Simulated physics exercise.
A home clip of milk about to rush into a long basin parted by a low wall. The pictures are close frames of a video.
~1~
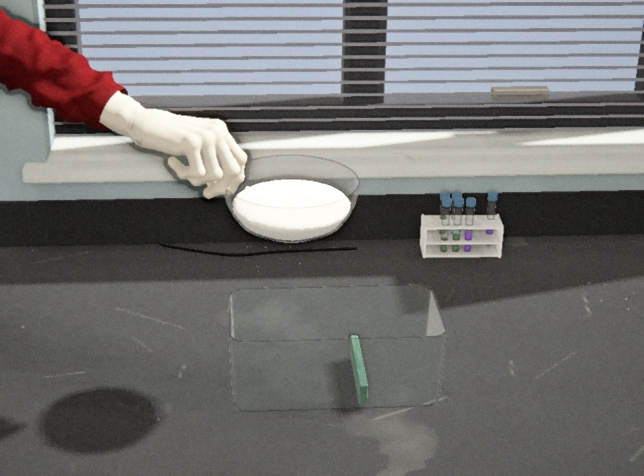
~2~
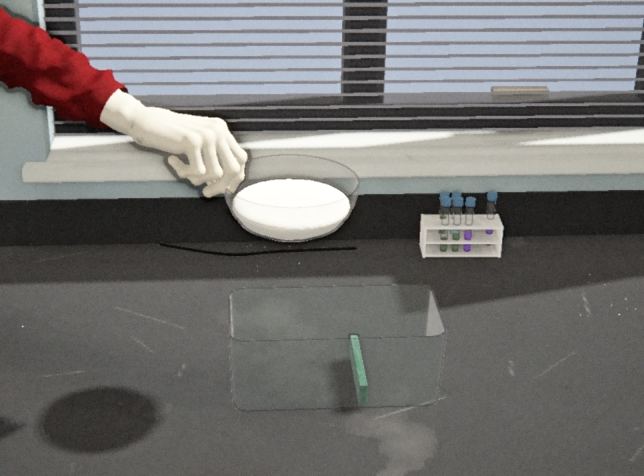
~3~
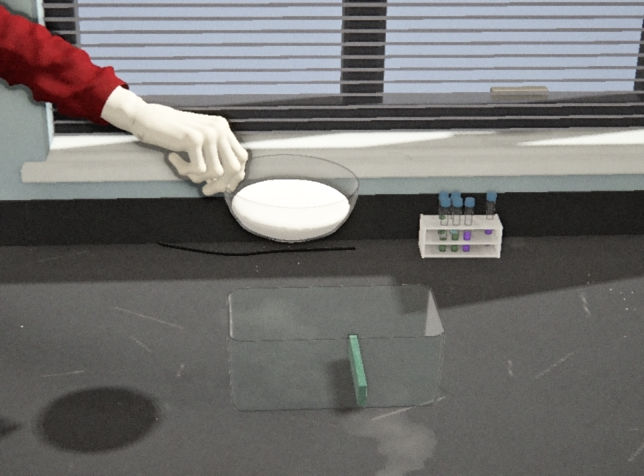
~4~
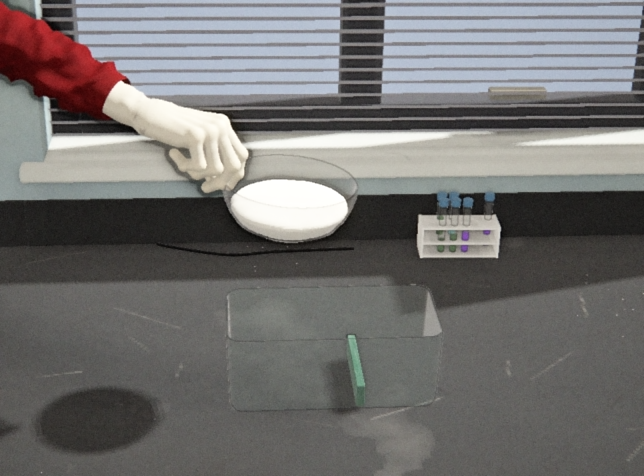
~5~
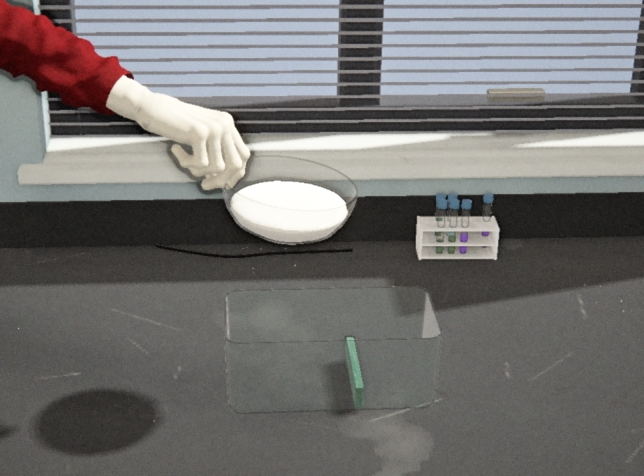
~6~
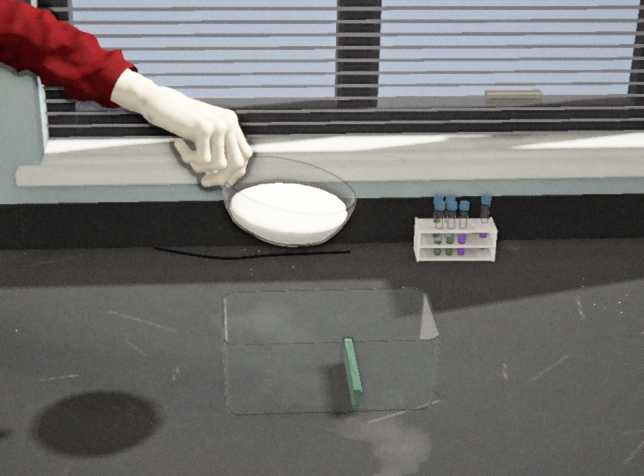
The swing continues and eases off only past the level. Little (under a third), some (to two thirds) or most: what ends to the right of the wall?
It comes to over two thirds.
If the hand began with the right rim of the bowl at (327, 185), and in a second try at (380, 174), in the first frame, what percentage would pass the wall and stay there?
The first gives 45 %, the second 75 %.
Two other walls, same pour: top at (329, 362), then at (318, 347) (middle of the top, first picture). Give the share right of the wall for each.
Near 90 % and 95 %.
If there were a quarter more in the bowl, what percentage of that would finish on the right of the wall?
About 70 per cent.
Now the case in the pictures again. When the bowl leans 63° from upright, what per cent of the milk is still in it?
It comes to 50 per cent or so.
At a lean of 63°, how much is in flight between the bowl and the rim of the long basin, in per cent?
Close to 40 per cent.
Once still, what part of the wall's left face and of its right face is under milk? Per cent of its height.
Left about 20, right about 90.
A moment on, the bowl is tipped part way and 52 per cent is still to pour, 0 is left of the wall and 8 right of it.
Next, the bowl is tipped on its side and 5 per cent is still to pour, 10 is left of the wall and 71 right of it.
Then the bowl is tipped on its side and 0 per cent is still to pour, 22 is left of the wall and 77 right of it.
Later the bowl is tipped on its side and 0 per cent is still to pour, 23 is left of the wall and 76 right of it.
At rest 23 per cent lies left of the wall, 76 right of it and 1 outside.
